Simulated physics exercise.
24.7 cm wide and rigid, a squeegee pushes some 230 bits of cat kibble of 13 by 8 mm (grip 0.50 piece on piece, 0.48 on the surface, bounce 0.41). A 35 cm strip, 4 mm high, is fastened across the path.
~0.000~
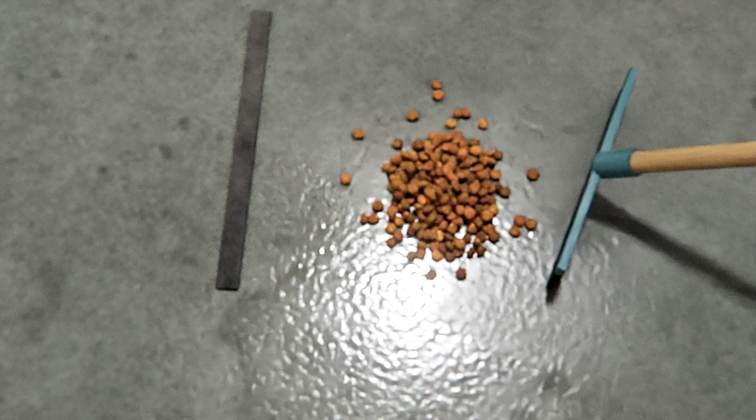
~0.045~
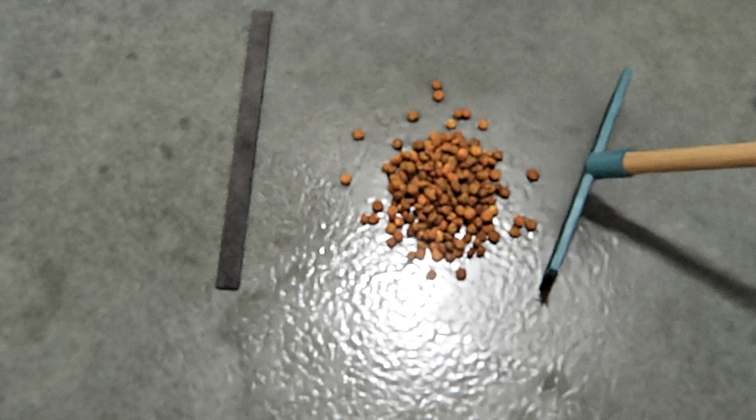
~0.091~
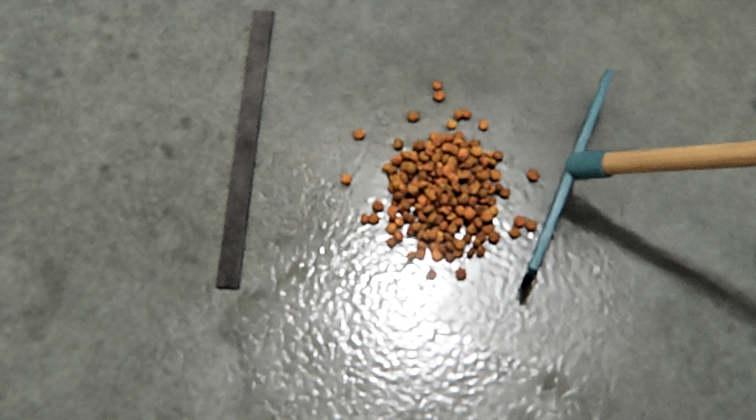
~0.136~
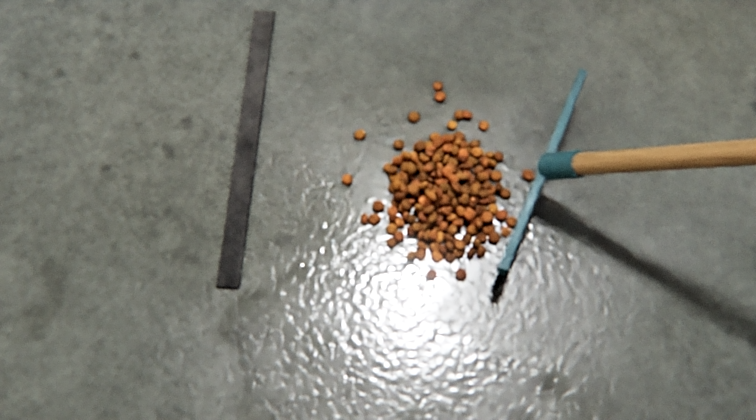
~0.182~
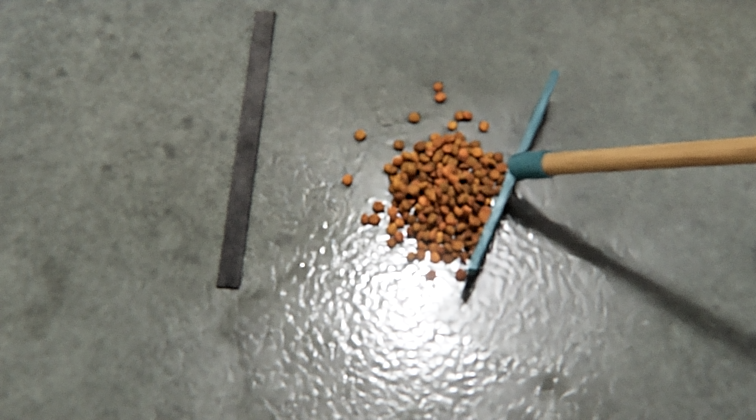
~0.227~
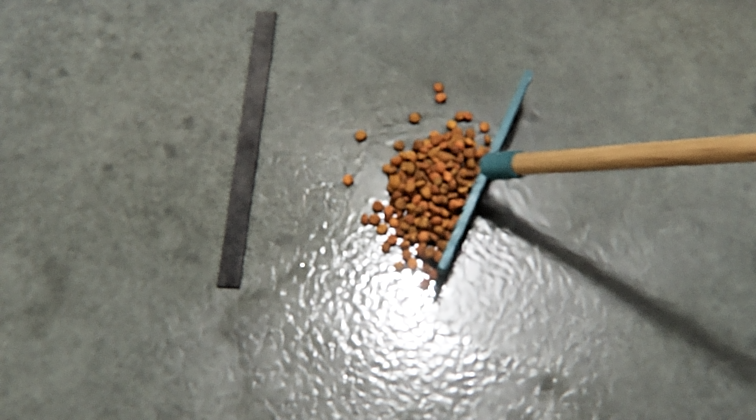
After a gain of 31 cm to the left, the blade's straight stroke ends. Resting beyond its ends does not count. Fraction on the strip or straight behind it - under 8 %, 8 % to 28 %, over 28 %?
Middle band.
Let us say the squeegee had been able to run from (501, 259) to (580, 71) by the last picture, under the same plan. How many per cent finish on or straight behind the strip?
It ends up over 20.
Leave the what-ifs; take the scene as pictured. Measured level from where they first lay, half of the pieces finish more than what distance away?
Roughly 20 cm.
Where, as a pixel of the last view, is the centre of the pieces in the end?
Look at about (279, 157), that's the middle.
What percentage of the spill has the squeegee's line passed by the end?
Near 5 percent, give or take.
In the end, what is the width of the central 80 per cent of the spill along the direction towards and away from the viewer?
Around 18 centimetres.
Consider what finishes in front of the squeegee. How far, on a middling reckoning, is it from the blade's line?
My estimate is near 4 cm.
Then, at 0.42 s, squeegee 24 cm from its start, spill 19 cm wide; elsewhere 100 %.
Then, at 0.61 s, squeegee 31 cm from its start, spill 23 cm wide; on or straight behind the strip 10 %, elsewhere 90 %.
Then, at 0.78 s, squeegee 31 cm from its start, spill 24 cm wide; on or straight behind the strip 15 %, elsewhere 85 %.
At rest (1.2 s), on or straight behind the strip 15 %, elsewhere 85 %.
